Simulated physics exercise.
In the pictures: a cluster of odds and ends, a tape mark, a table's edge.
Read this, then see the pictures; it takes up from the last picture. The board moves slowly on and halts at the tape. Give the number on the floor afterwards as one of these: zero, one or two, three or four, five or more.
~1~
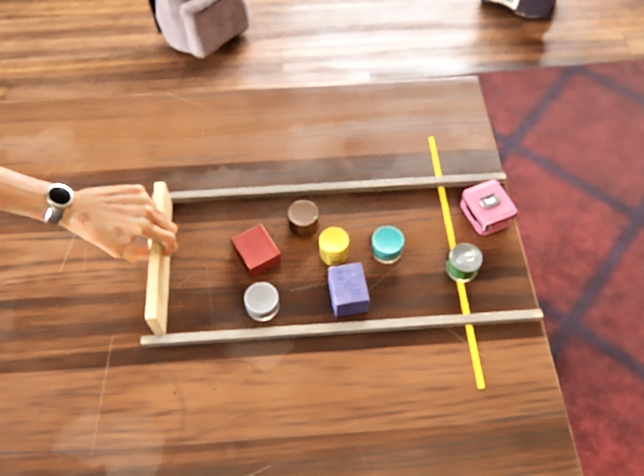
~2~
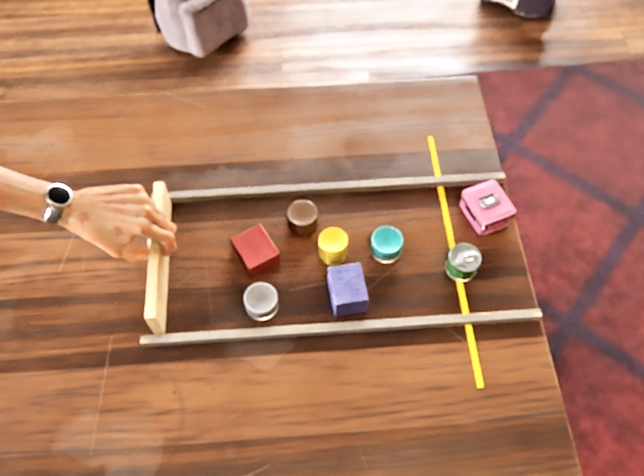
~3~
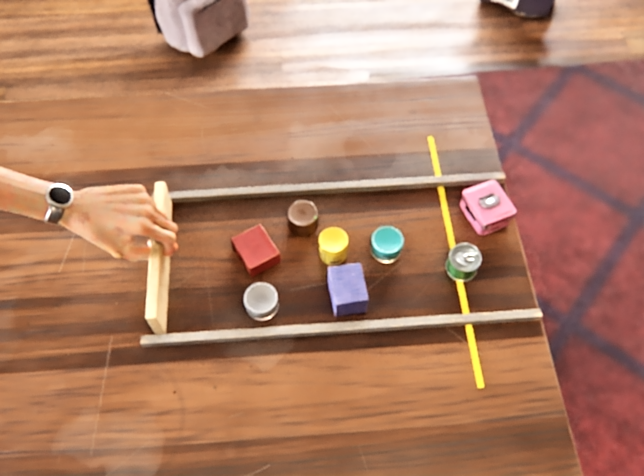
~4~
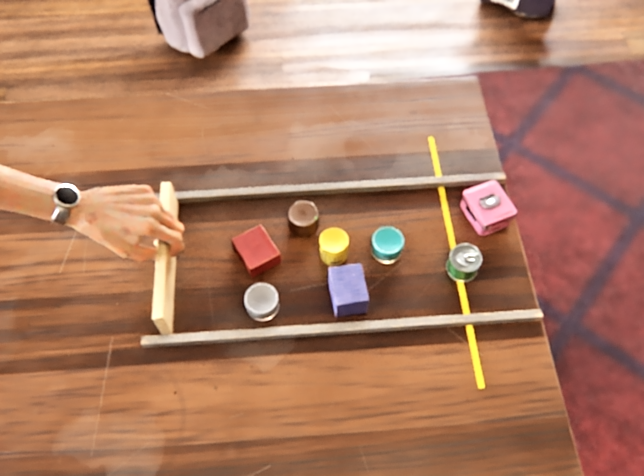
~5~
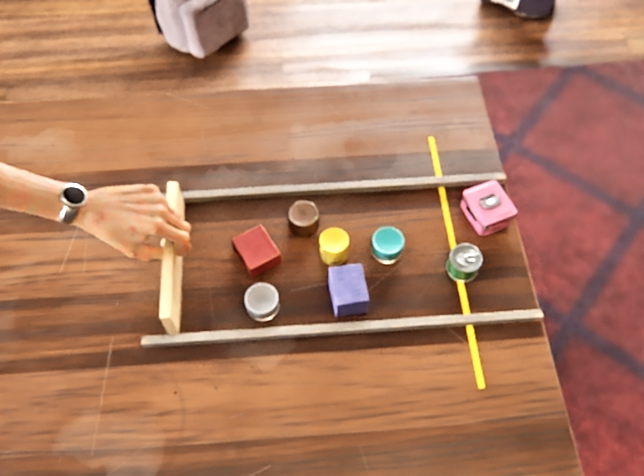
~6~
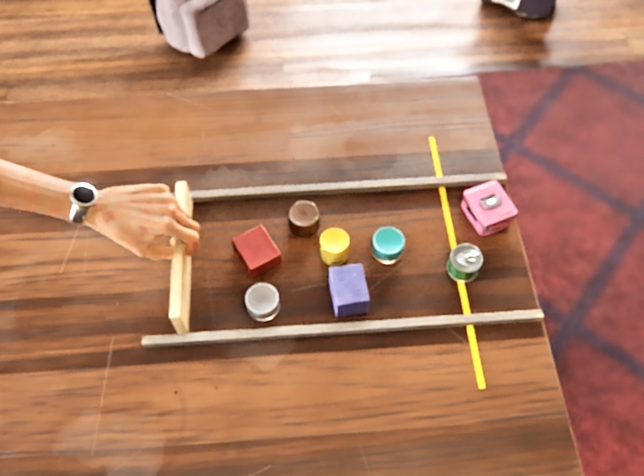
On the floor afterwards: One or two.
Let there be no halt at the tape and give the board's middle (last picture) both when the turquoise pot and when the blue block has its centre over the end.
The middle is at (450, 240) when it's the turquoise pot, and at (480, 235) when it's the blue block.
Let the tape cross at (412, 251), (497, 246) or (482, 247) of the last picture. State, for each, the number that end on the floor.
It would be 0, 5 and 5.
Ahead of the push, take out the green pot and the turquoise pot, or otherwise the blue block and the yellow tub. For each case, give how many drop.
0 in the first try, 0 in the second.
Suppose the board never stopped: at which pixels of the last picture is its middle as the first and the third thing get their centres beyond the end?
At (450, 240) for the first, at (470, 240) for the third.
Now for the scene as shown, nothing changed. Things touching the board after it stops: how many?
Count: 3.
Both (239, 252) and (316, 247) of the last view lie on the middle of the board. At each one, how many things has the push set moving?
I get 1 at the one place and 6 at the other.
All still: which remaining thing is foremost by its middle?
Answer: The pink case.
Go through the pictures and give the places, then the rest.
In the first picture, pink case (487, 208); green pot (464, 263); turquoise pot (387, 245); board (160, 257); tape (454, 249).
In the second picture, green pot (463, 262); blue block (347, 290).
In the third picture, turquoise pot (387, 245); grey tin (262, 301).
In the fourth picture, pink case (487, 208); red block (256, 251).
In the fifth picture, green pot (464, 263); brown lid (304, 219).
In the sixth picture, pink case (488, 209); green pot (464, 263); turquoise pot (388, 245); board (182, 256); tape (454, 249).
Soon after, none off yet; pink case at rest near (488, 209); green pot at rest near (464, 263); turquoise pot at rest near (388, 245).
Then, none off yet; pink case at rest near (488, 209); green pot at rest near (465, 264); turquoise pot moved well along near (451, 239).
At rest, the number that fall off is one or two; fallen, turquoise pot and green pot.
